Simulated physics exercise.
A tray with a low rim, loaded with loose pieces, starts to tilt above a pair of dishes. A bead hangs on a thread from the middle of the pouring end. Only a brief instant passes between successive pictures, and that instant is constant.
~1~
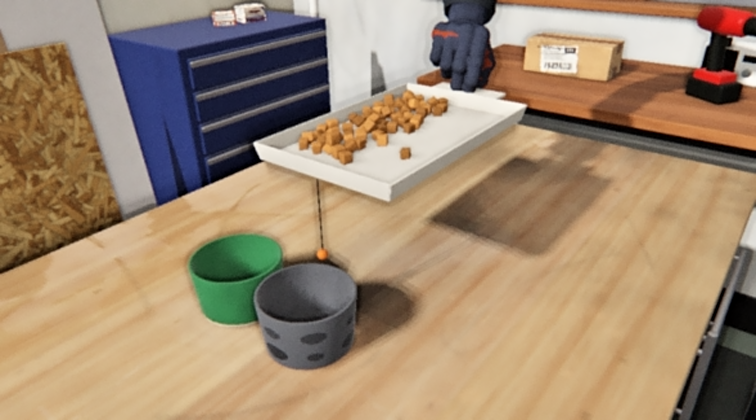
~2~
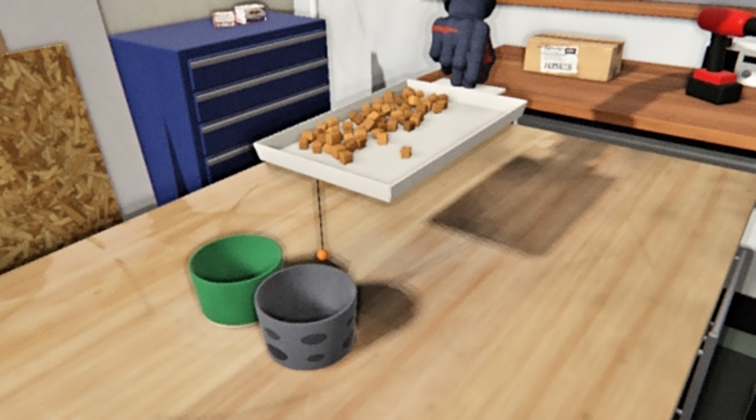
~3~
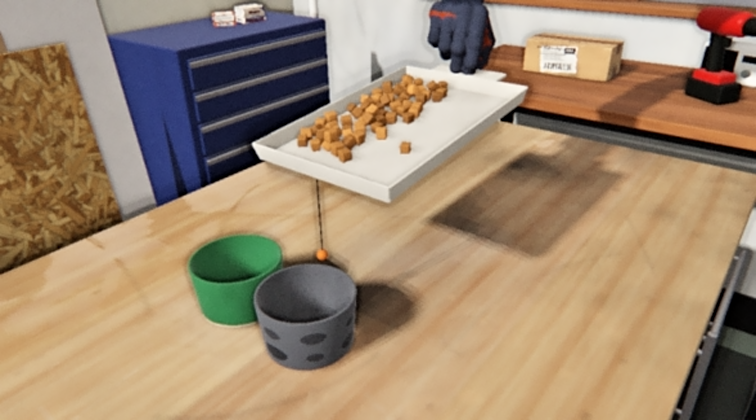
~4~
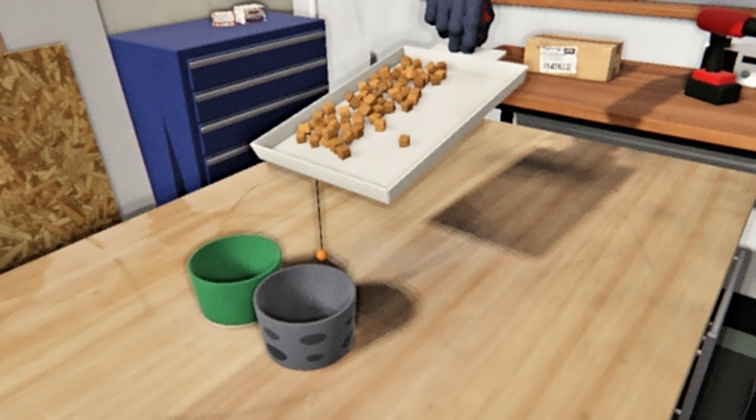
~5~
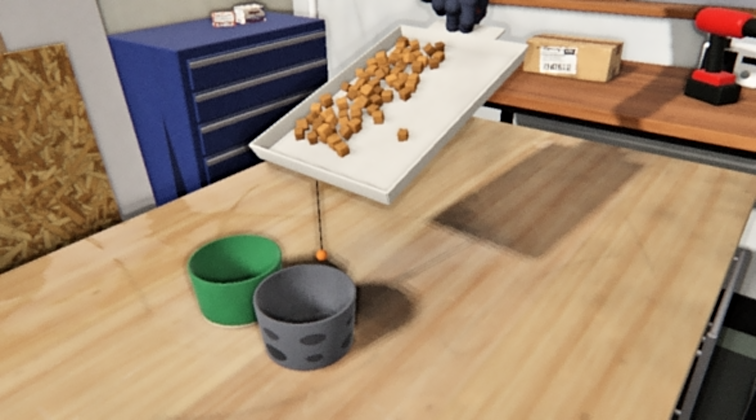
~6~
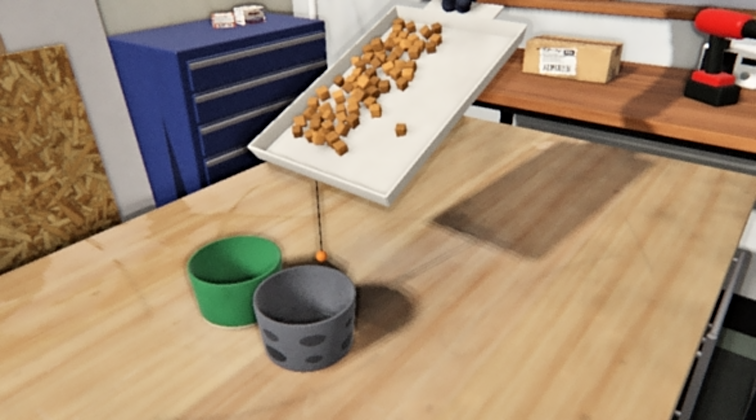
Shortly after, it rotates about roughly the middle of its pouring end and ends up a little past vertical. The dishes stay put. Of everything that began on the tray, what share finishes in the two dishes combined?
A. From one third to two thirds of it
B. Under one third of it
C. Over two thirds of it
From one third to two thirds of it (A).
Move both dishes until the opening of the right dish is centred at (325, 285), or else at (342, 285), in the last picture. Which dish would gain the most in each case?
The one on the right side first, then the one on the right side.
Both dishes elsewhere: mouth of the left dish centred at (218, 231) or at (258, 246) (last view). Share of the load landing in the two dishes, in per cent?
You'd get near 10 per cent and afterwards near 20 per cent.
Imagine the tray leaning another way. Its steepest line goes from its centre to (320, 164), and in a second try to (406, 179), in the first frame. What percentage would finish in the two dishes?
Respectively 90 % and 0 %.
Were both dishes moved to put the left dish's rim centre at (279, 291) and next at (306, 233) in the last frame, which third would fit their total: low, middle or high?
One: Over two thirds. Two: Below one third.
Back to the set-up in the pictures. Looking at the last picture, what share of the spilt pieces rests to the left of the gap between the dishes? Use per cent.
Around 60 per cent, I reckon.
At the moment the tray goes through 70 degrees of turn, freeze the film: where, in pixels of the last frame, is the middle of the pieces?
I'd put the middle of the pieces at roughly (304, 146).
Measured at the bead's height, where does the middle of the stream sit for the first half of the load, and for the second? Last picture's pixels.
Around (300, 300) and then (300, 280).
Shortly afterwards, tray tipped steeply; the bulk on the tray; a little in the air.
Next, tray tipped past a quarter turn; near a quarter on the tray; near a quarter in the right dish; a little in the left dish; near a third outside both; a little in the air.
Some moments later, tray tipped past a quarter turn; near half in the right dish; a little in the left dish; near half outside both.
In the end, tray tipped past a quarter turn; near half in the right dish; a little in the left dish; near half outside both.
